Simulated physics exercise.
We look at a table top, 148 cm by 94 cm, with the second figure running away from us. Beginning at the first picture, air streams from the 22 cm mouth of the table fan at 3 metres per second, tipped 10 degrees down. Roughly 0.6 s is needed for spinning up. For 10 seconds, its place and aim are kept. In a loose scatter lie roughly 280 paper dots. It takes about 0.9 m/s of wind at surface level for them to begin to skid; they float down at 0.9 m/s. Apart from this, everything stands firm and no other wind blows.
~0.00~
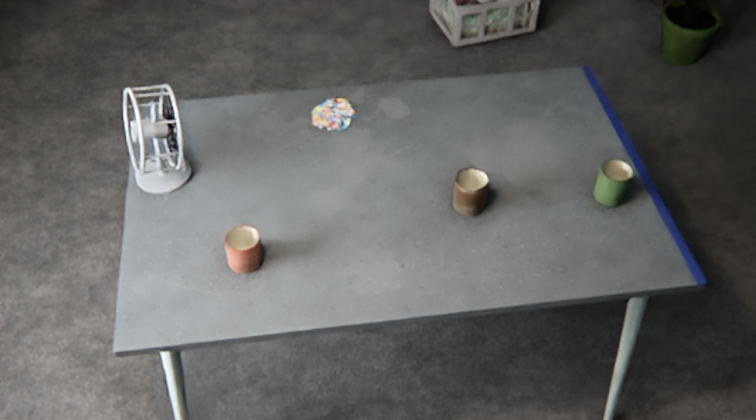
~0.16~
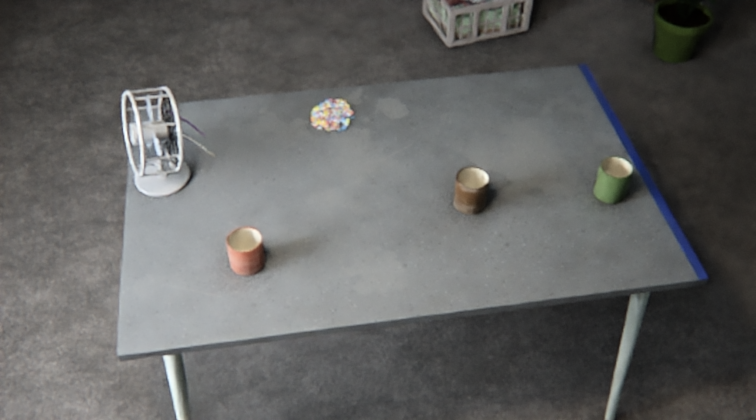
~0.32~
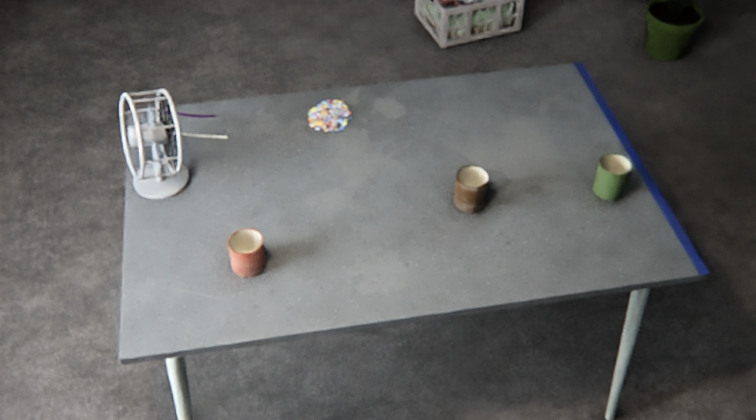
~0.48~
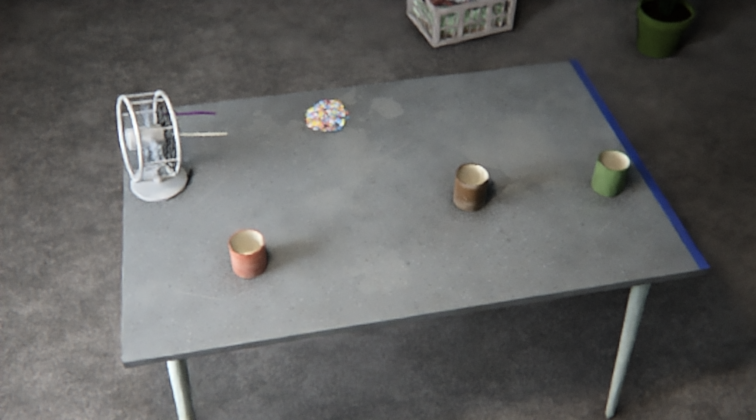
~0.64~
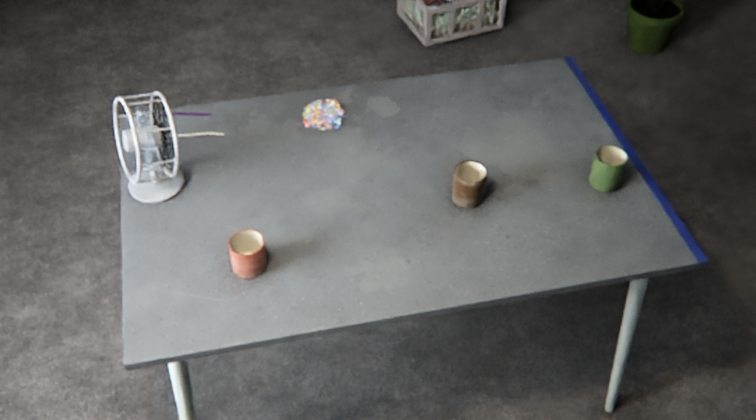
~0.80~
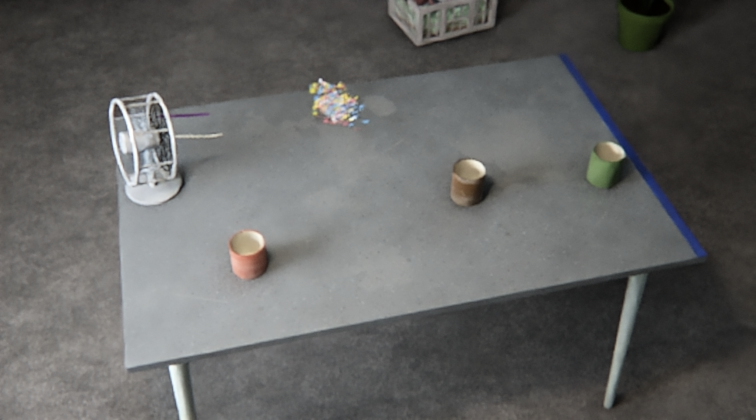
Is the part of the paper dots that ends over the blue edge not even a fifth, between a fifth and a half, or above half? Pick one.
It is not even a fifth.
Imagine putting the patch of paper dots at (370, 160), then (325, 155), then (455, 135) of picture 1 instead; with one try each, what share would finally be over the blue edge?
In turn: 60 per cent, 70 per cent, 100 per cent.
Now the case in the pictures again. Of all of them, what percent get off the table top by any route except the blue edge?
Around 100 % of them.
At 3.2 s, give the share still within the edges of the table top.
I'd estimate about 0 per cent.
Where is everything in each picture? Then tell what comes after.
In the first frame, the middle of the paper dots is near (332, 114), none has stirred yet and the mouth of the table fan is at (153, 129).
In the second frame, the middle of the paper dots is near (331, 115), none has stirred yet and the blue edge is centred on (639, 157).
In the third frame, the middle of the paper dots is near (328, 116), none has stirred yet, the top of a mug is at (473, 176) and the top of a mug is at (245, 241).
In the fourth frame, the middle of the paper dots is near (326, 116) and none has stirred yet.
In the fifth frame, the middle of the paper dots is near (323, 115), the farthest in sight from the table fan is at (338, 102) and about 5 % have left their places.
In the sixth frame, the middle of the paper dots is near (335, 103), the farthest in sight from the table fan is at (340, 82) and about 90 % have left their places.
After 2.0 s, 1 % are over the blue edge; 100 % have settled or left.
After 3.2 s, 1 % are over the blue edge; 100 % have settled or left.
After 5.5 s, 1 % are over the blue edge; 100 % have settled or left.
After 10.0 s, at the end, 1 % are over the blue edge.
